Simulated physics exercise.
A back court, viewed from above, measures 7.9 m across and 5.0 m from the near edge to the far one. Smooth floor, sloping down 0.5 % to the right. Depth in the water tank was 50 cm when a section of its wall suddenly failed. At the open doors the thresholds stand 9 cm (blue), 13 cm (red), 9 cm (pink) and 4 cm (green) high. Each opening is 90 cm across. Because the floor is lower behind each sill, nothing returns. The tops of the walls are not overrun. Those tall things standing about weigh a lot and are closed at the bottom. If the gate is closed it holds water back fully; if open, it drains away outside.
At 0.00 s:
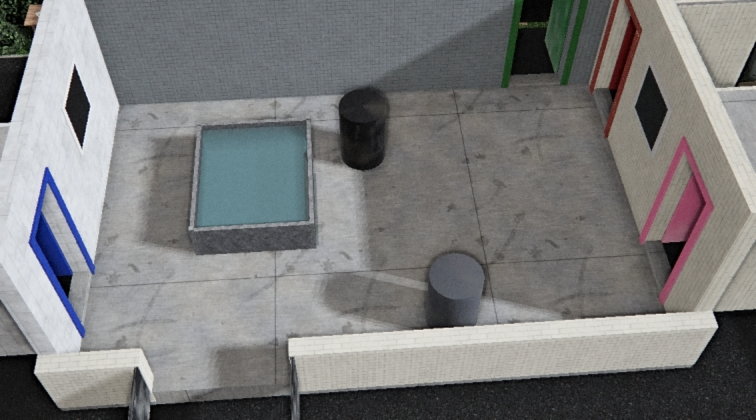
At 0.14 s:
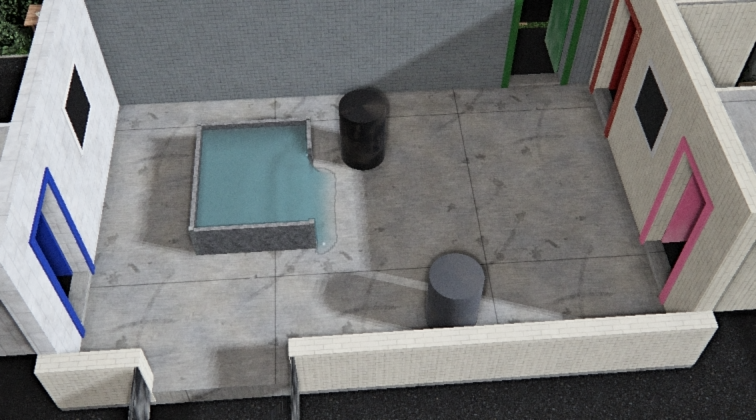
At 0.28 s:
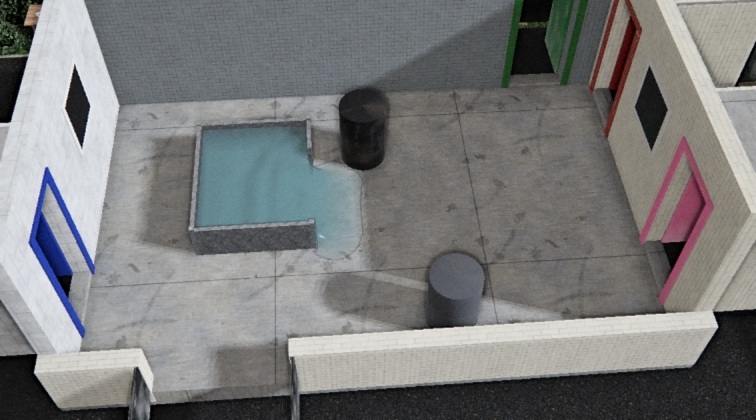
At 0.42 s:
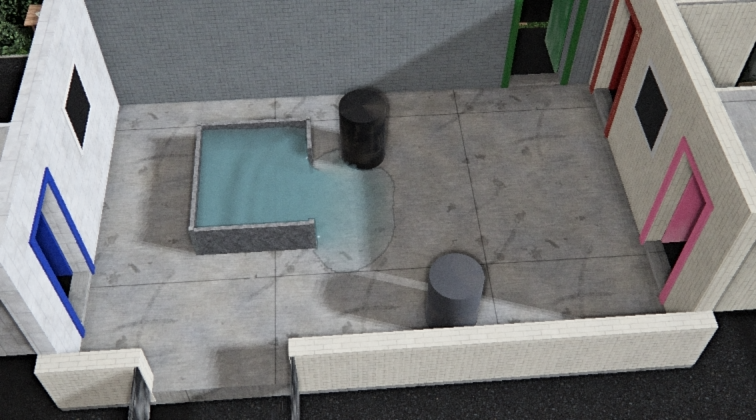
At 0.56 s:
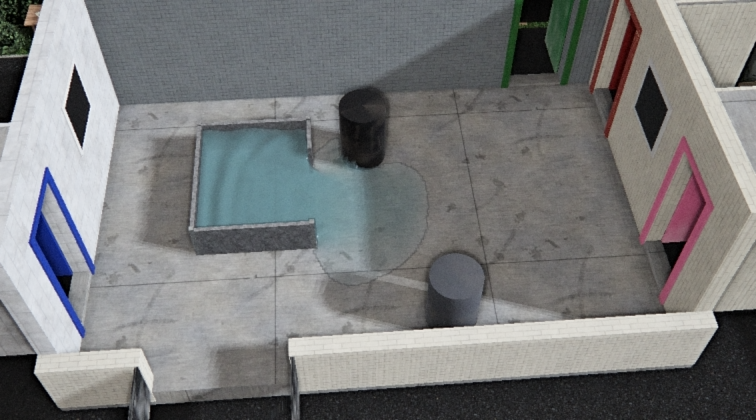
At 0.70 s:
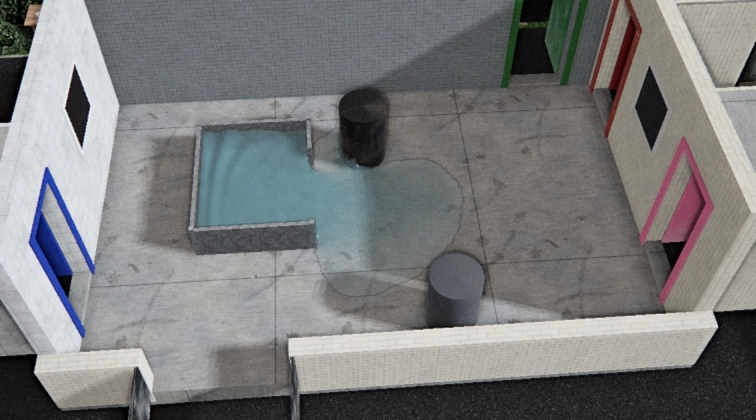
In a walled courtyard with coloured doorways, a section of the water tank's right side gave way, and water poured out through the gap, spreading rightward across the grey floor and around a black barrel's base.
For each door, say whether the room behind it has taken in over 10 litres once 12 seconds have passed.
The blue door: Not over, the red door: Not over, the pink door: Over, the green door: Over.
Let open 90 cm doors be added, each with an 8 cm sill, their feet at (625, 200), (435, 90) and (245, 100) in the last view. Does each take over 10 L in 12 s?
In that order: Beyond it, short of it, short of it.
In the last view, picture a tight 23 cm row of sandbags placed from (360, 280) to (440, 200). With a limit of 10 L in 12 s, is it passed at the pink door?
Against that limit: Pink under.
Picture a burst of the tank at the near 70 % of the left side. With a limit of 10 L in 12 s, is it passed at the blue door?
Against that limit: Blue over.
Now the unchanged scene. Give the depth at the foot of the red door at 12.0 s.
The depth comes to around 7.5 centimetres.
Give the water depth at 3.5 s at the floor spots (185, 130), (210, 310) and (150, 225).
Spot one 0 cm, spot two 0 cm, spot three 0 cm.
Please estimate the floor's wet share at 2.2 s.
I'd say around 45 %.
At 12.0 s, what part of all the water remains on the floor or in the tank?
I'd put it at some 88 percent still there.
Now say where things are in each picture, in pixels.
The water tank at (254, 175) is whole and still, 50 cm deep, in the first picture.
The front is at (327, 247), 0.8 m from the gap at (310, 200); 0.3 m2 of floor is under water; 50 cm left at the back of the water tank, in the second picture.
The front is at (348, 249), 0.9 m from the gap at (310, 202); 1.0 m2 of floor is under water; 50 cm left at the back of the water tank, in the third picture.
Water pours out at (310, 202) and has run 1.3 m, to (387, 180); typically 8 cm deep outside, 50 cm at the water tank's back, in the fourth picture.
Water pours out at (310, 203) and has run 1.7 m, to (418, 182); typically 6 cm deep outside, 45 cm at the water tank's back, in the fifth picture.
The front is at (454, 189), 2.2 m from the gap at (310, 203); 3.9 m2 of floor is under water; 42 cm left at the back of the water tank, in the sixth picture.
After 1.4 s water covers 30 % of the floor and is deepest (24 cm) near (322, 231); blue door not reached, red door not reached, pink door not reached, green door not reached.
After 2.2 s water covers 45 % of the floor and is deepest (18 cm) near (322, 231); blue door not reached, red door not reached, pink door 10 cm at the sill, 0 L in, green door not reached.
After 3.5 s water covers 55 % of the floor and is deepest (22 cm) near (665, 341); blue door not reached, red door 11 cm at the sill, 0 L in, pink door 18 cm at the sill, 34 L in, green door 6 cm at the sill, 0 L in.
After 7.0 s water covers 55 % of the floor and is deepest (11 cm) near (532, 350); blue door not reached, red door 9 cm at the sill, 1 L in, pink door 8 cm at the sill, 70 L in, green door 8 cm at the sill, 44 L in.
After 12.0 s water covers 80 % of the floor and is deepest (8 cm) near (585, 96); blue door not reached, red door 8 cm at the sill, 1 L in, pink door 6 cm at the sill, 70 L in, green door 7 cm at the sill, 99 L in.
